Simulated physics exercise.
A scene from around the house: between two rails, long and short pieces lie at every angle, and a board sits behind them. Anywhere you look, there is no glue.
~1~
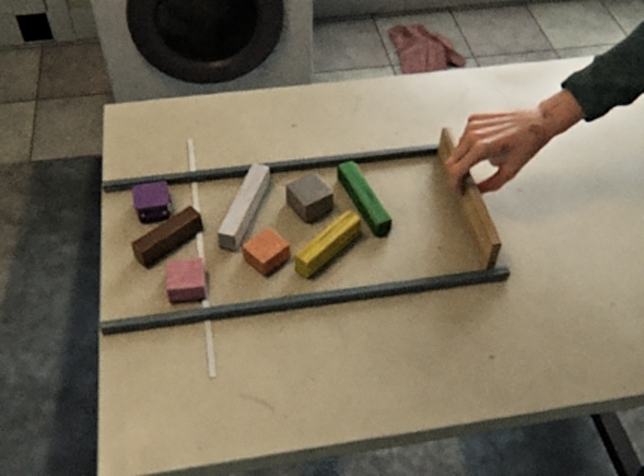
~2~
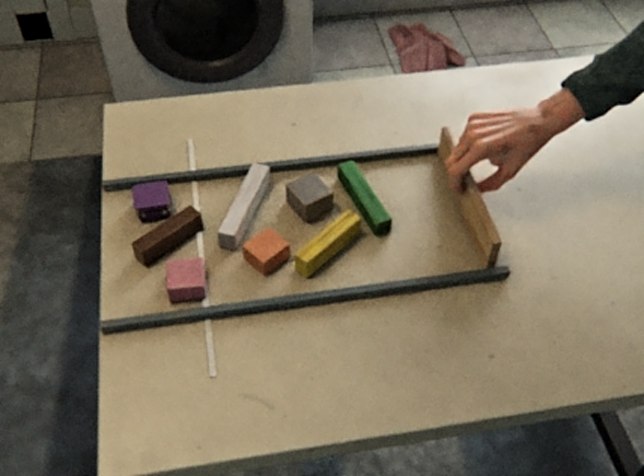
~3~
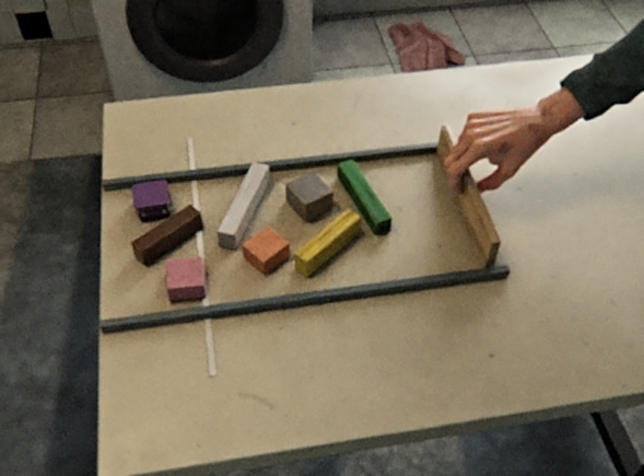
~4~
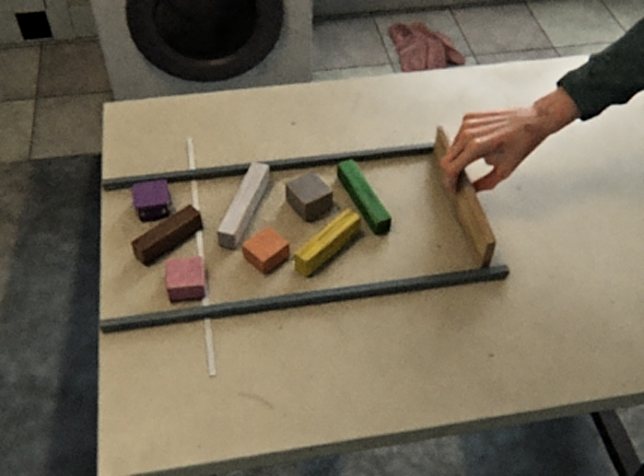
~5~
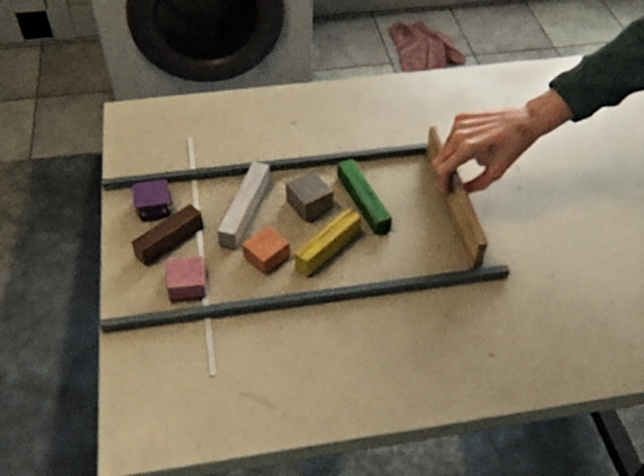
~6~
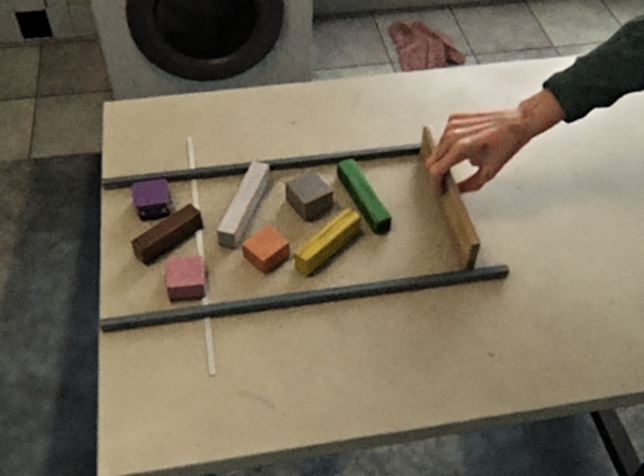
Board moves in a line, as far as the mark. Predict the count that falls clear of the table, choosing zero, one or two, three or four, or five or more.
The count is zero.
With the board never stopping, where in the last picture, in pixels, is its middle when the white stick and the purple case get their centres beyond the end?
White stick: (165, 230); purple case: (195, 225).
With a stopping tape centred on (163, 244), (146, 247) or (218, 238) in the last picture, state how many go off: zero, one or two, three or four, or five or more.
Counts as listed: Three or four / at least five / not one.
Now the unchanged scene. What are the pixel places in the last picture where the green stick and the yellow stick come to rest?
Green stick: About (188, 215); yellow stick: About (182, 271).
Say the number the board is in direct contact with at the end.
That makes 2.
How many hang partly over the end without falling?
In total, 3 of them.
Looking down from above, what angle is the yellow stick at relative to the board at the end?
The angle is about 15 degrees.
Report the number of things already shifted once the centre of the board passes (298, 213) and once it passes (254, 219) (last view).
5 by the first point, 7 by the second.
Soon after, none off yet; purple case at rest near (152, 200); brown bar at rest near (168, 234); pink block at rest near (186, 277).
After that, none off yet; purple case at rest near (152, 200); brown bar at rest near (166, 234); pink block at rest near (186, 277).
In the end, the number that fall off is zero.
